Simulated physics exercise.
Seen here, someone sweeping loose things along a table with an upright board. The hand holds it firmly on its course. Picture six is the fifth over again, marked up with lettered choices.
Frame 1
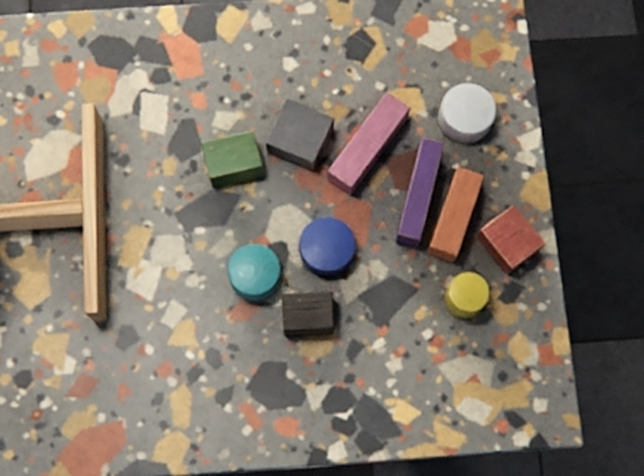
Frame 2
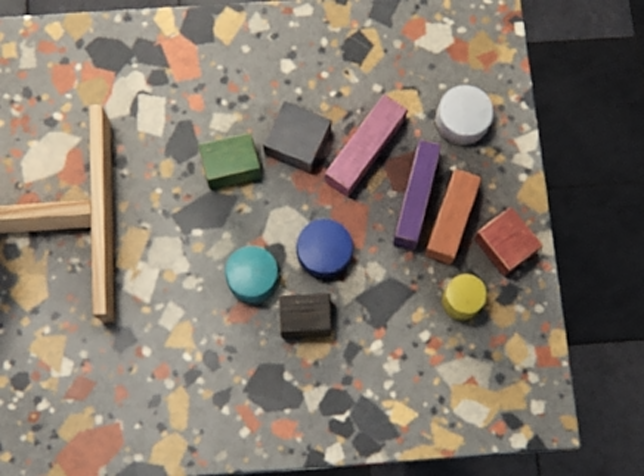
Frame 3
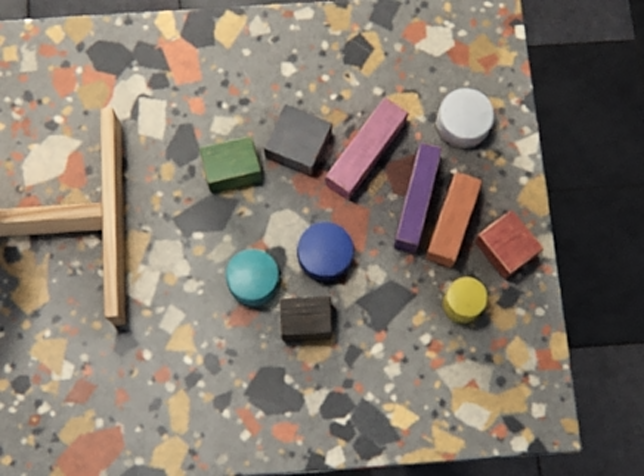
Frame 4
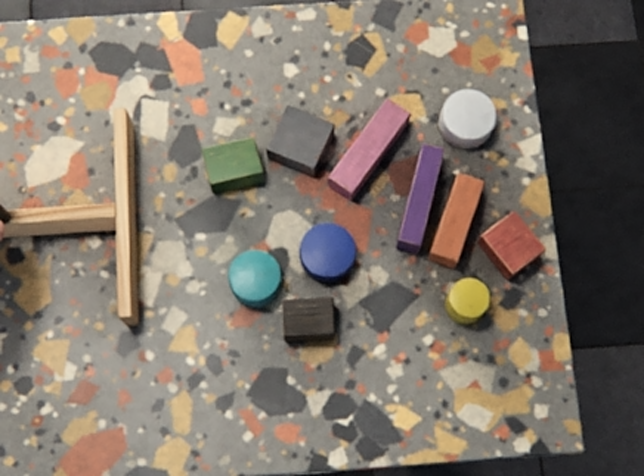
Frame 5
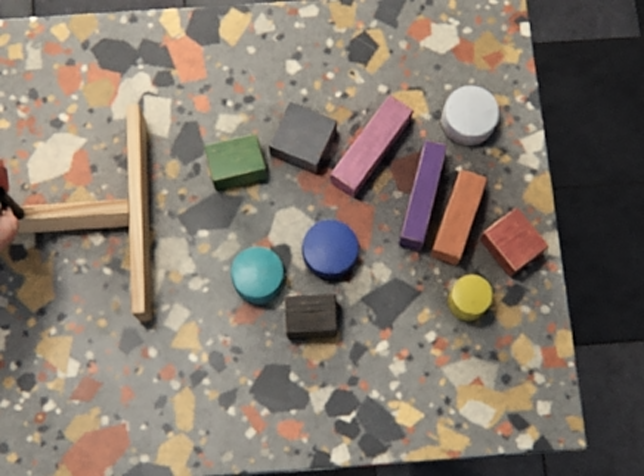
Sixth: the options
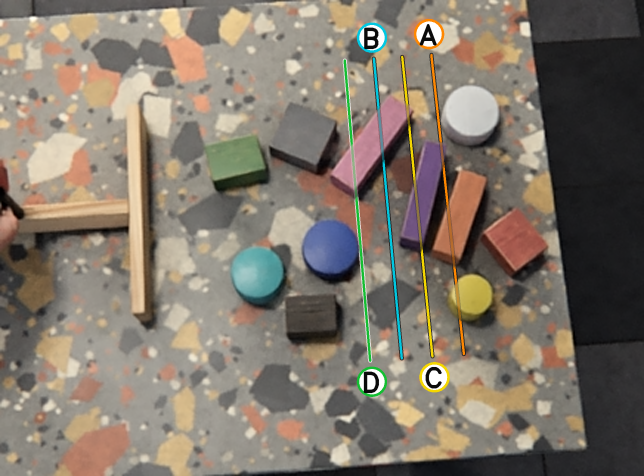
At first, an upright wooden board on a handle stands at the left of a speckled table, apart from a scattered group of coloured blocks, bars and round tins. The board slides steadily right, and a hand gripping its handle comes into view at the left edge, while the loose things stay put.
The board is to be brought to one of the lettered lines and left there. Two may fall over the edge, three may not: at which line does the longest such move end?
It can go as far as A.
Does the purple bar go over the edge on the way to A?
No.
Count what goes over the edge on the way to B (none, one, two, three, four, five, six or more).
In all, none.
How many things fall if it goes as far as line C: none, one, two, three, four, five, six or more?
The count is none.
On the marked copy, A at (447, 199); B at (387, 203); C at (417, 201); D at (357, 205).
With A. Early on, board (248, 198); grey block (328, 127); turquoise tin (287, 273).
Further on, board (359, 191); orange bar (474, 224); purple bar (459, 198).
At the end, board (447, 185); red block over the edge; white tin over the edge; two fallen.
As for the rest, B is within the limit but short; C is within the limit but short; D is within the limit but short.
